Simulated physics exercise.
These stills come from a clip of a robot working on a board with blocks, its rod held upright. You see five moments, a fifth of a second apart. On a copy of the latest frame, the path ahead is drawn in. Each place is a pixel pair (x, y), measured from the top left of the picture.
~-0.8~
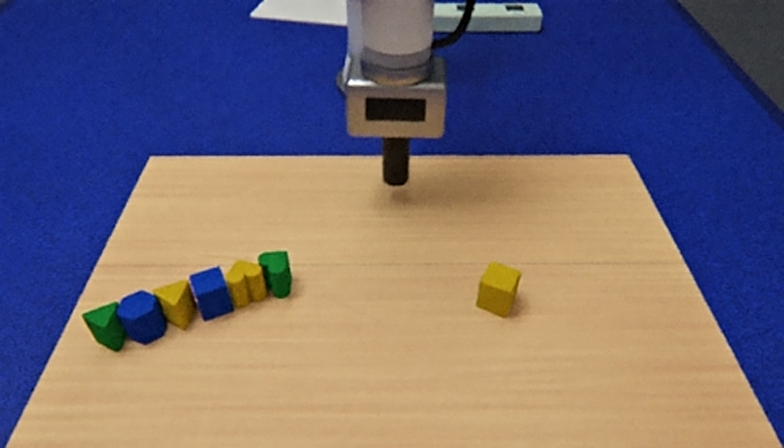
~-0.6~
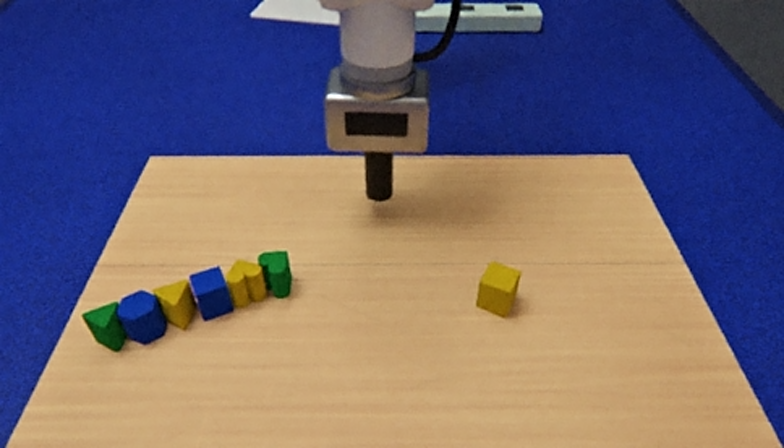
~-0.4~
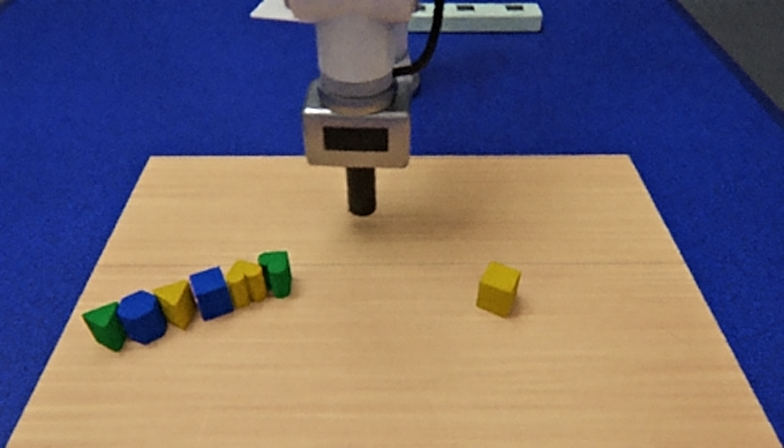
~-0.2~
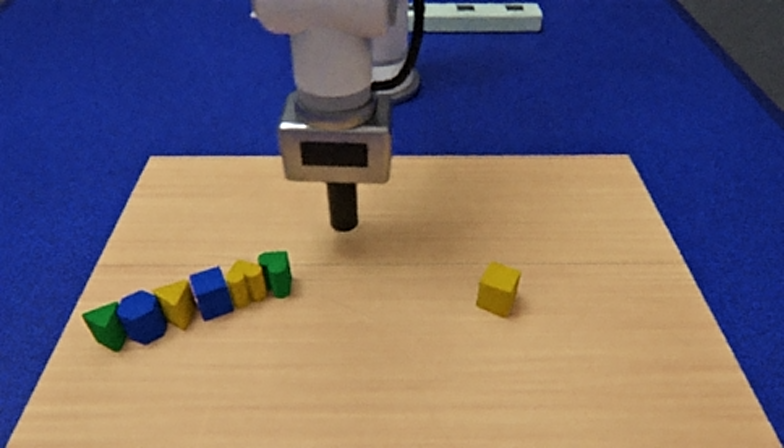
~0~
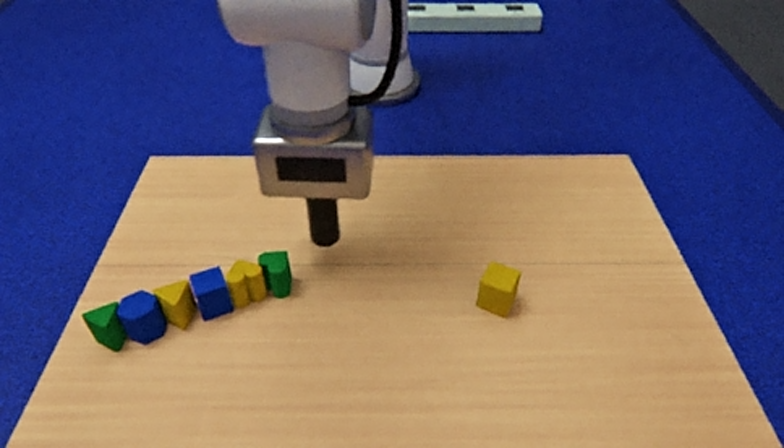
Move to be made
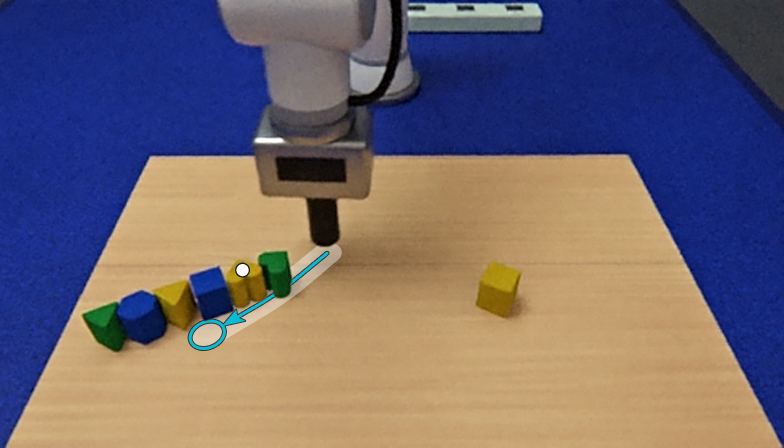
A pale wooden board on a blue surface is seen from the front and slightly above. Six green, blue and yellow blocks sit in a slanting row at left, a yellow block sits alone right of centre, and a robot arm holds a dark rod above the board. The arm moves the rod steadily left and toward the viewer, while the blocks and the camera stay still.
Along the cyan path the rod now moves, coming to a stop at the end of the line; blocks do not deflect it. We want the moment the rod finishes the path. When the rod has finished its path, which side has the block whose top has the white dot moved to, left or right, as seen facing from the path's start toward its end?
The shift goes left.
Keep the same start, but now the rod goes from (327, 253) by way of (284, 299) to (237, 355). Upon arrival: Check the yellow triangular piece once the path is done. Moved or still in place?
It leaves its spot.
The line goes from (327, 253) over (275, 294) to (207, 335); the dot is on the yellow heart-shaped block.
What follows on the original path. One third of the way, rod at (290, 265); yellow triangular piece at (168, 289); blue square piece at (197, 285), turned 30° clockwise; yellow heart-shaped block at (229, 282); green heart-shaped block at (261, 271).
Two thirds of the way, rod at (250, 292); yellow triangular piece at (162, 287), turned 15° clockwise; blue square piece at (190, 291), turned 55° clockwise; yellow heart-shaped block at (202, 319), turned 70° clockwise; green heart-shaped block at (234, 305), turned 80° anticlockwise.
At the end, rod at (202, 319); green triangular piece at (95, 316), turned 20° anticlockwise; yellow triangular piece at (155, 283), turned 30° clockwise; blue square piece at (178, 292), turned 70° clockwise; yellow heart-shaped block at (182, 334), turned 85° clockwise; green heart-shaped block at (222, 326), turned 115° anticlockwise.
